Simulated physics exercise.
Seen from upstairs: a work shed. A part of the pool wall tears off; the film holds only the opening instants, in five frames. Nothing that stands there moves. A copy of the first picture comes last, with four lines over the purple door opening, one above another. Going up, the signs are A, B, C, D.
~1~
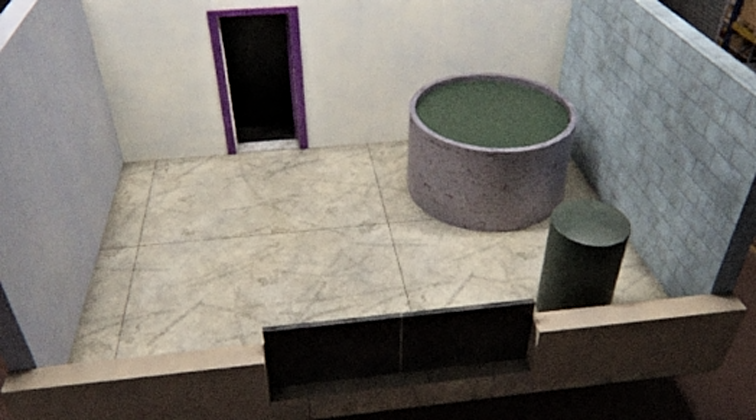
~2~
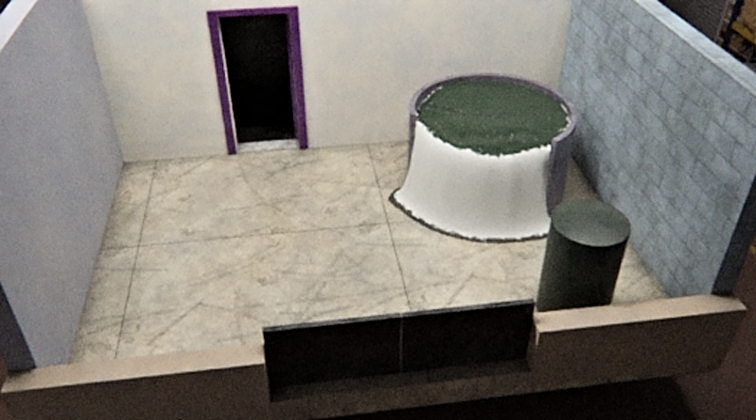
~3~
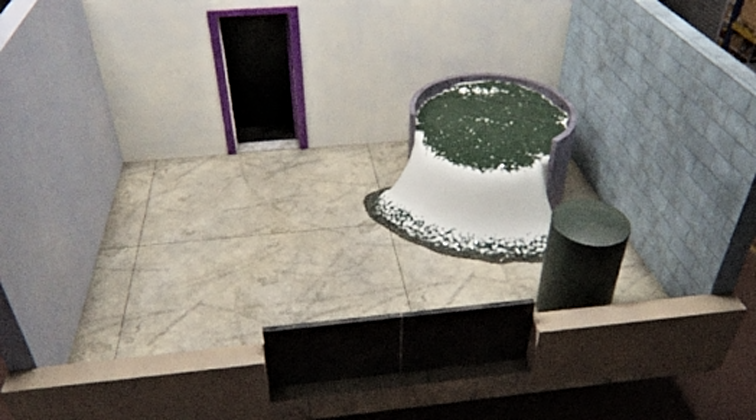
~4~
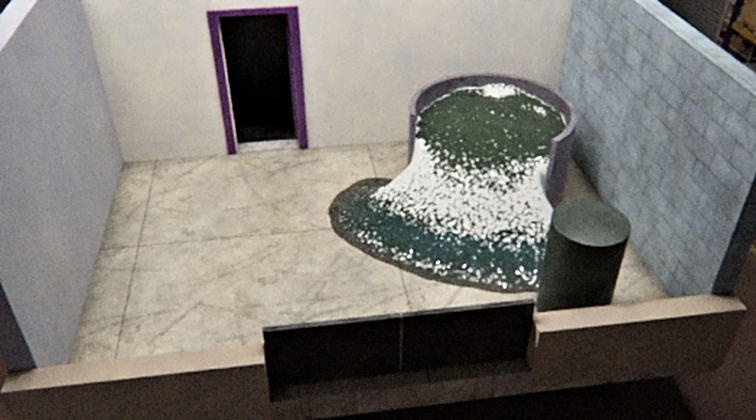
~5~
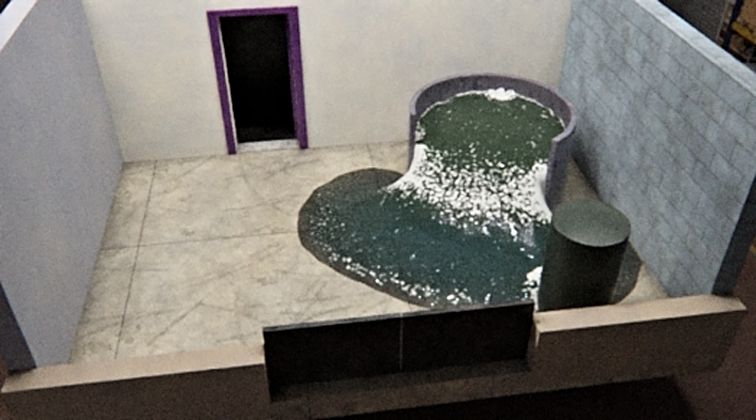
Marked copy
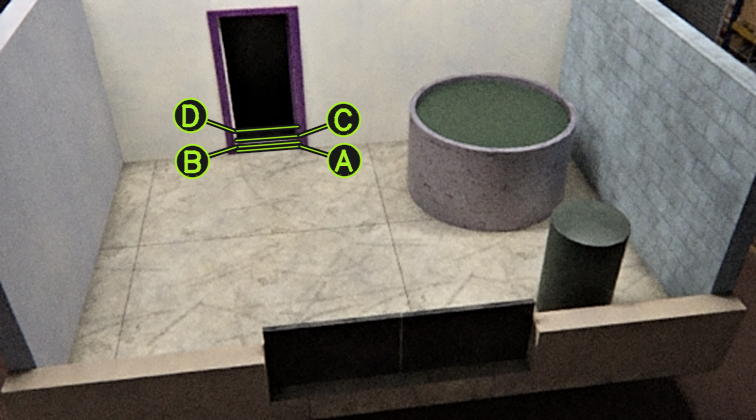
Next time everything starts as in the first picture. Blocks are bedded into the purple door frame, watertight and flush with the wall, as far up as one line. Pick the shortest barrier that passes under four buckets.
I would pick height C.
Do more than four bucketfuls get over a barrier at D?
No.
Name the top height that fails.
The answer is B.
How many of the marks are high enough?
Two of them.
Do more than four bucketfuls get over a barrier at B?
Yes.
In lime, A at (268, 148); B at (268, 144); C at (267, 138); D at (266, 128); from the bottom up A, B, C, D.
If A is chosen, dozens of bucketfuls pour in.
If B is chosen, about 8 bucketfuls get in.
If C is chosen, a splash gets over, under a bucket.
If D is chosen, nothing gets over.
